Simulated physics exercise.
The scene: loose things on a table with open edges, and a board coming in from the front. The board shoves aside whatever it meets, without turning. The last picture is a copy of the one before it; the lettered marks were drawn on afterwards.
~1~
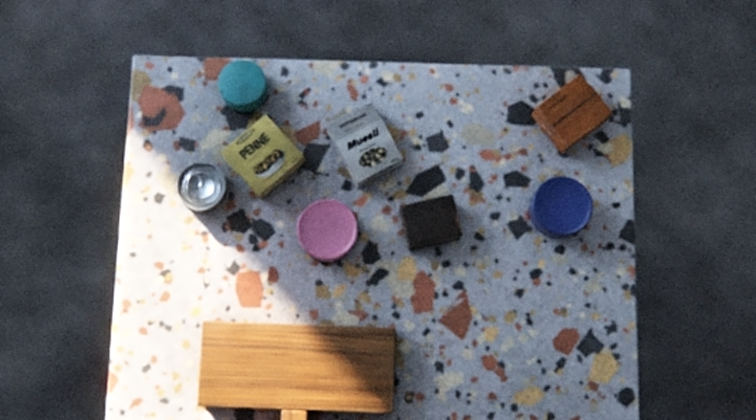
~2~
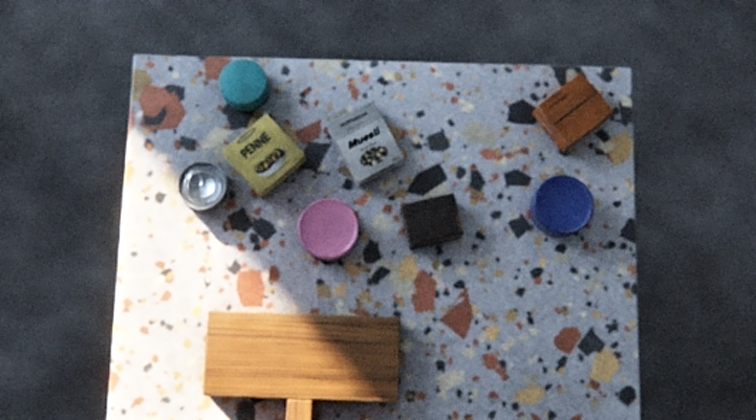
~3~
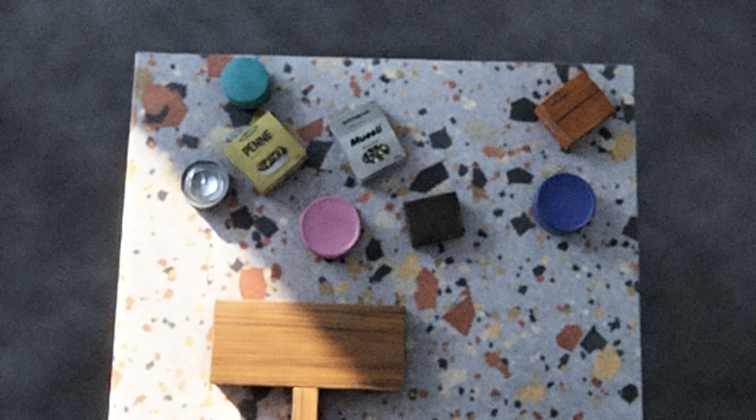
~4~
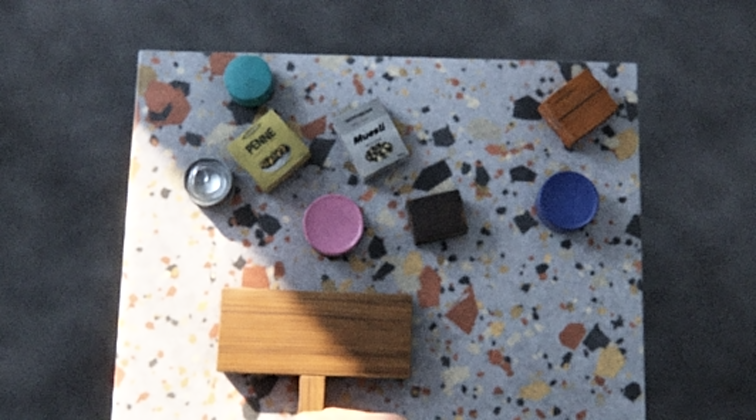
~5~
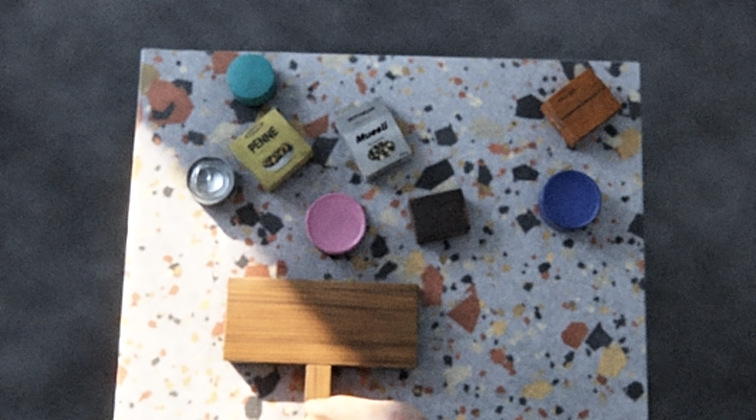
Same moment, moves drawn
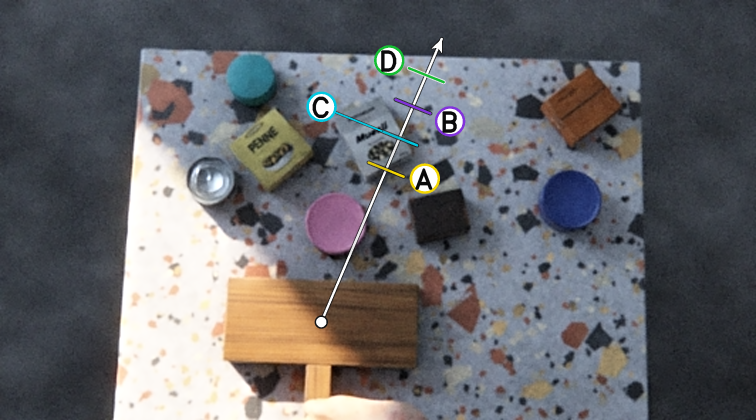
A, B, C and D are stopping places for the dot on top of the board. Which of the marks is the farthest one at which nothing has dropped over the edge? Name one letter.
Mark C.
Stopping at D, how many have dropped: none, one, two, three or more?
Three or more.
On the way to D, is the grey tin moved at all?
By then, no.
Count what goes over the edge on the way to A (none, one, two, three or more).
The count is none.
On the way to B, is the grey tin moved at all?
No.
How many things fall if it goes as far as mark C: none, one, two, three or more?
The count is none.
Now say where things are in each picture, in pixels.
Turquoise tin (243, 86); blue jar (560, 208); board (297, 367), in the first frame.
Board (302, 356); grey tin (203, 187), in the second frame.
Board (308, 344); orange box (575, 110), in the third frame.
Board (315, 332); yellow packet (269, 153), in the fourth frame.
Board (321, 322); blue jar (569, 202); black block (439, 217); grey tin (211, 182), in the fifth frame.
On the marked copy, A at (386, 170); B at (413, 107); C at (399, 138); D at (426, 75); the arrow from (321, 322) to (442, 39); the white dot at (321, 322).
Following C. Soon after the start, board (351, 254); pink jar (343, 185); black block (447, 197).
Later, board (379, 189); turquoise tin (249, 74); white packet (401, 102).
In the end, board (399, 142); turquoise tin (238, 59); white packet (423, 70); nothing has fallen.
As for the rest, A is safe but short; B drops the pink jar and white packet; D drops the black block, pink jar and white packet.
